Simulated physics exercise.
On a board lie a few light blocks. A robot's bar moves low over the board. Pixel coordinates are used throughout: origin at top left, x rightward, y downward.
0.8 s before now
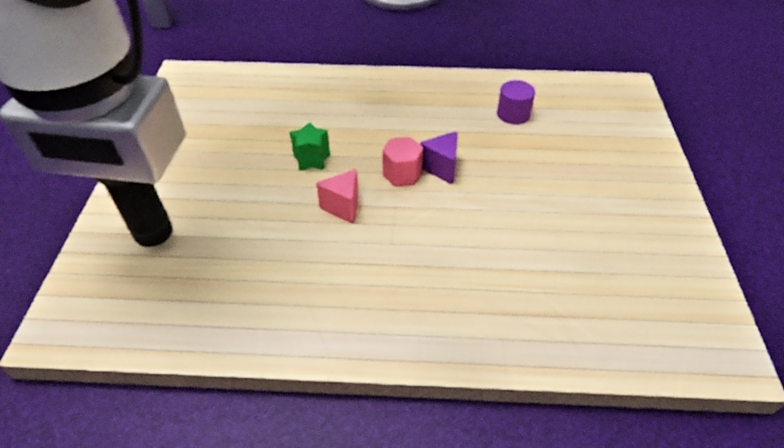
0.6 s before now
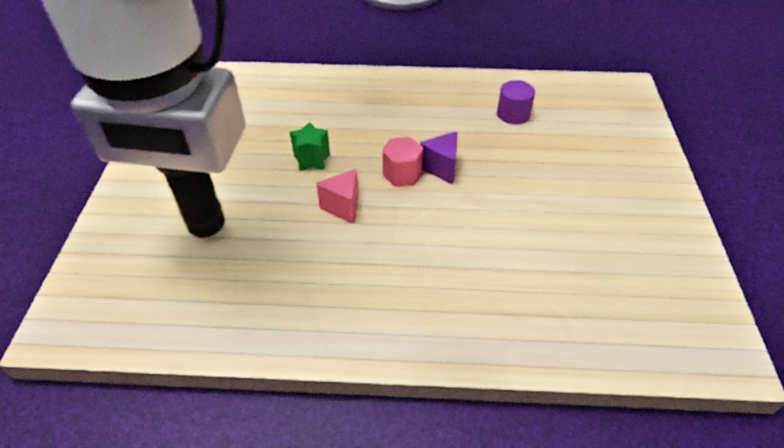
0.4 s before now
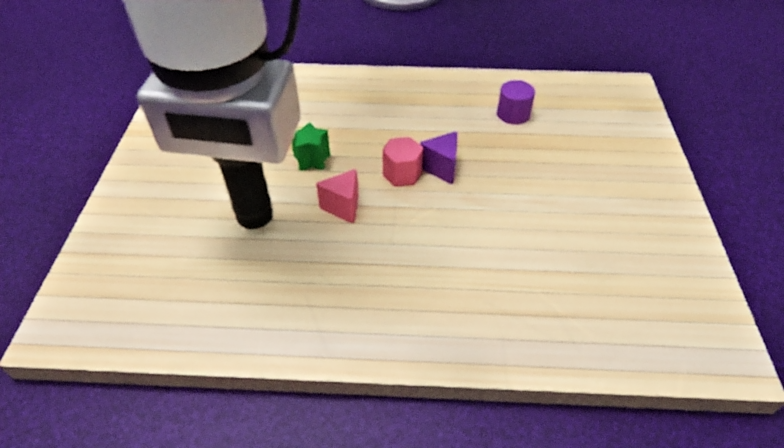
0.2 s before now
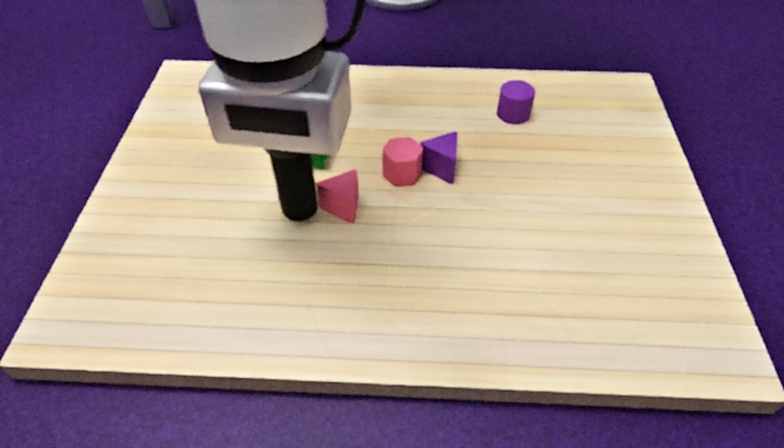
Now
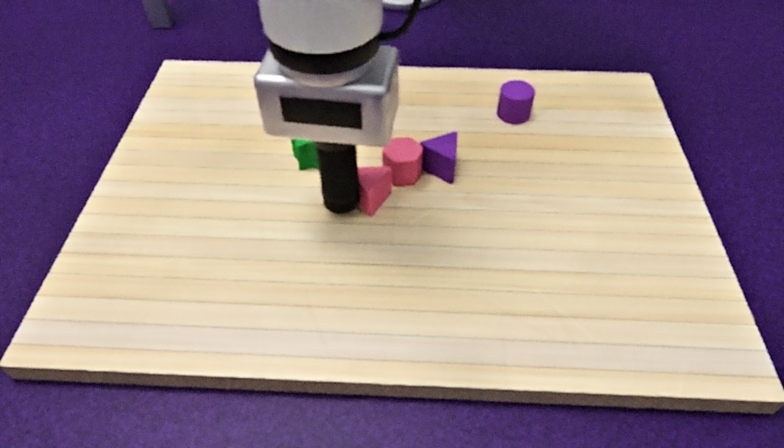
At first, a robot arm's black bar stands at the left of a wooden board, apart from a green star, pink and purple triangular pieces, a pink hexagon and a purple cylinder. The bar moves steadily right, low over the board, then pushes the pink triangular piece a short way right, toward the hexagon.
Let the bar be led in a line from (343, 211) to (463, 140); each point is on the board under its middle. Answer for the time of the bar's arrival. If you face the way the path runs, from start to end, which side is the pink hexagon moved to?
It's set to shift left.
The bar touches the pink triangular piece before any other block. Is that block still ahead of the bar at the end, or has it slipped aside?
When the path ends, it will lie beside or behind the bar.
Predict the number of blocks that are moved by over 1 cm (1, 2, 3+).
That push would leave three or more blocks displaced by more than about 1 cm.
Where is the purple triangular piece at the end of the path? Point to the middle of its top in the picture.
About (495, 124).
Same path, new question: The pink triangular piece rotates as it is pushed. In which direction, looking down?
I'd predict that, seen from above, the pink triangular piece rotates clockwise.
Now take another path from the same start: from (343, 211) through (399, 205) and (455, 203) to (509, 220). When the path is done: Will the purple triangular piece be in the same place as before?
I'd say no.
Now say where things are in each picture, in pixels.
In the first picture, bar's lower end at (154, 233); pink triangular piece at (341, 183); pink hexagon at (403, 149); purple triangular piece at (444, 144); purple circle at (518, 89).
In the second picture, bar at (207, 224); blocks still.
In the third picture, bar at (255, 216); blocks still.
In the fourth picture, bar at (300, 208); blocks still.
In the fifth picture, bar at (342, 201); pink triangular piece at (369, 175); pink hexagon at (403, 149); purple triangular piece at (444, 144); purple circle at (518, 89).
The first path, step by step. One third of the way, bar at (386, 176); pink triangular piece at (421, 164), turned 15° clockwise; pink hexagon at (416, 142), turned 40° anticlockwise; purple triangular piece at (447, 139), turned 35° clockwise.
Two thirds of the way, bar at (427, 152); pink triangular piece at (445, 155), turned 90° clockwise; pink hexagon at (448, 118), turned 50° anticlockwise; purple triangular piece at (480, 124), turned 85° clockwise.
At the end, bar at (465, 130); pink triangular piece at (445, 155), turned 90° clockwise; pink hexagon at (471, 94), turned 80° anticlockwise; purple triangular piece at (495, 124), turned 80° clockwise; purple circle still.
